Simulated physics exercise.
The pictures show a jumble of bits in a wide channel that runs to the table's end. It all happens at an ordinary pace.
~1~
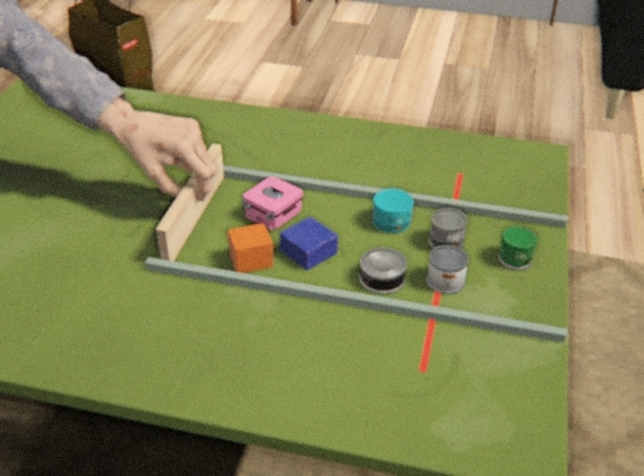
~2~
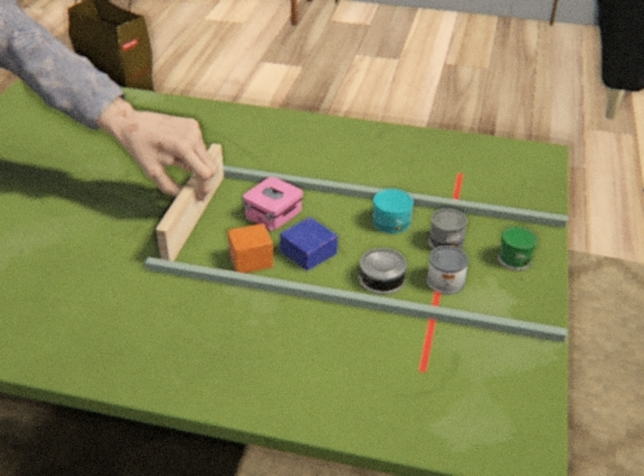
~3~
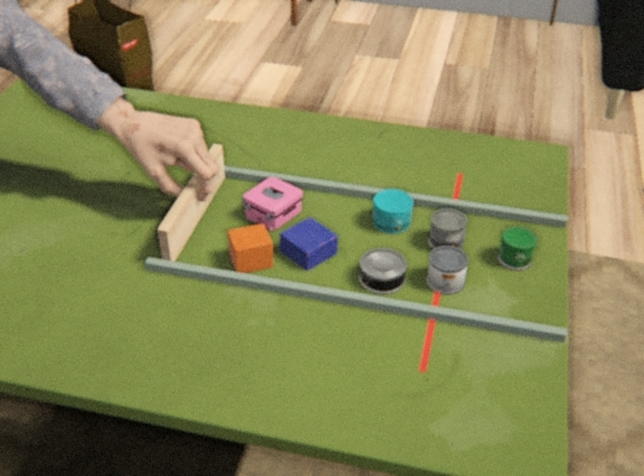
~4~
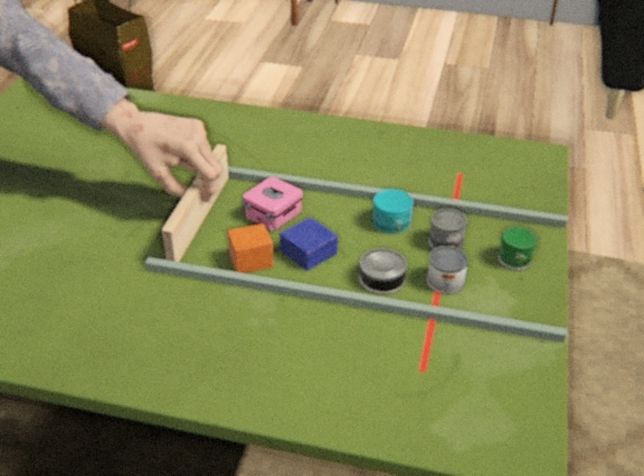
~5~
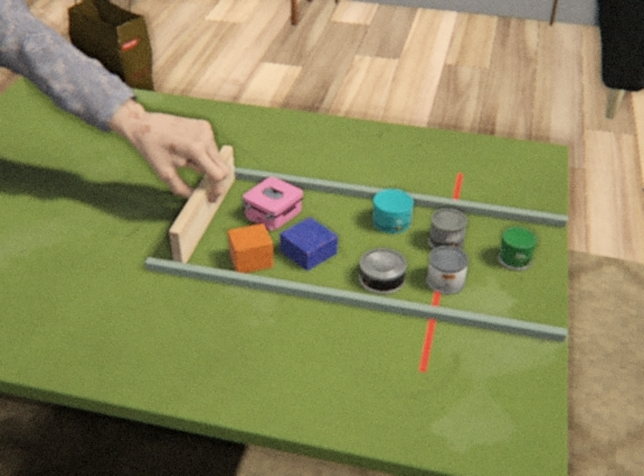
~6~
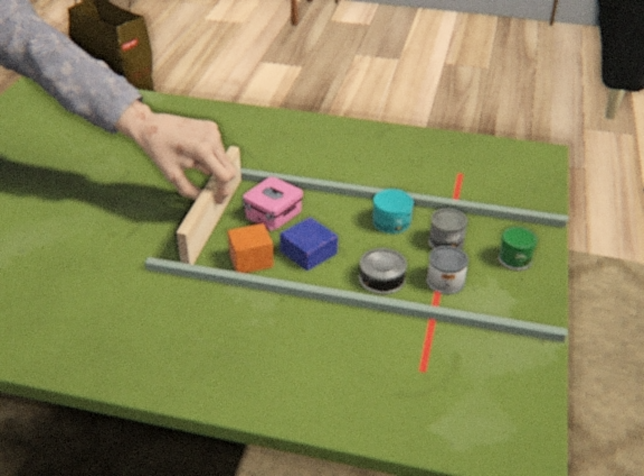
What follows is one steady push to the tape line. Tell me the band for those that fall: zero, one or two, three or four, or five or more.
In the end the number that fall off is zero.
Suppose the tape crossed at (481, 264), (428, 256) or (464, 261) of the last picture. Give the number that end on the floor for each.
It would be 1, 0 and 0.
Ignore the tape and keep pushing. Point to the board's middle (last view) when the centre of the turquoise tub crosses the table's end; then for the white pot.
For the turquoise tub at (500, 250), for the white pot at (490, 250).
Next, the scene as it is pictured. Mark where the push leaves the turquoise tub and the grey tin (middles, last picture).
The turquoise tub stops around (514, 227); the grey tin around (510, 249).
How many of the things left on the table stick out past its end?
It comes to 0.
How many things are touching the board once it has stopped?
That makes 3.
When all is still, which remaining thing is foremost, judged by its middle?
The green pot ends nearest.
A little later, none off yet; green pot at rest near (518, 248); white pot at rest near (447, 270); grey tin at rest near (448, 231).
When it is over, the number that fall off is zero.
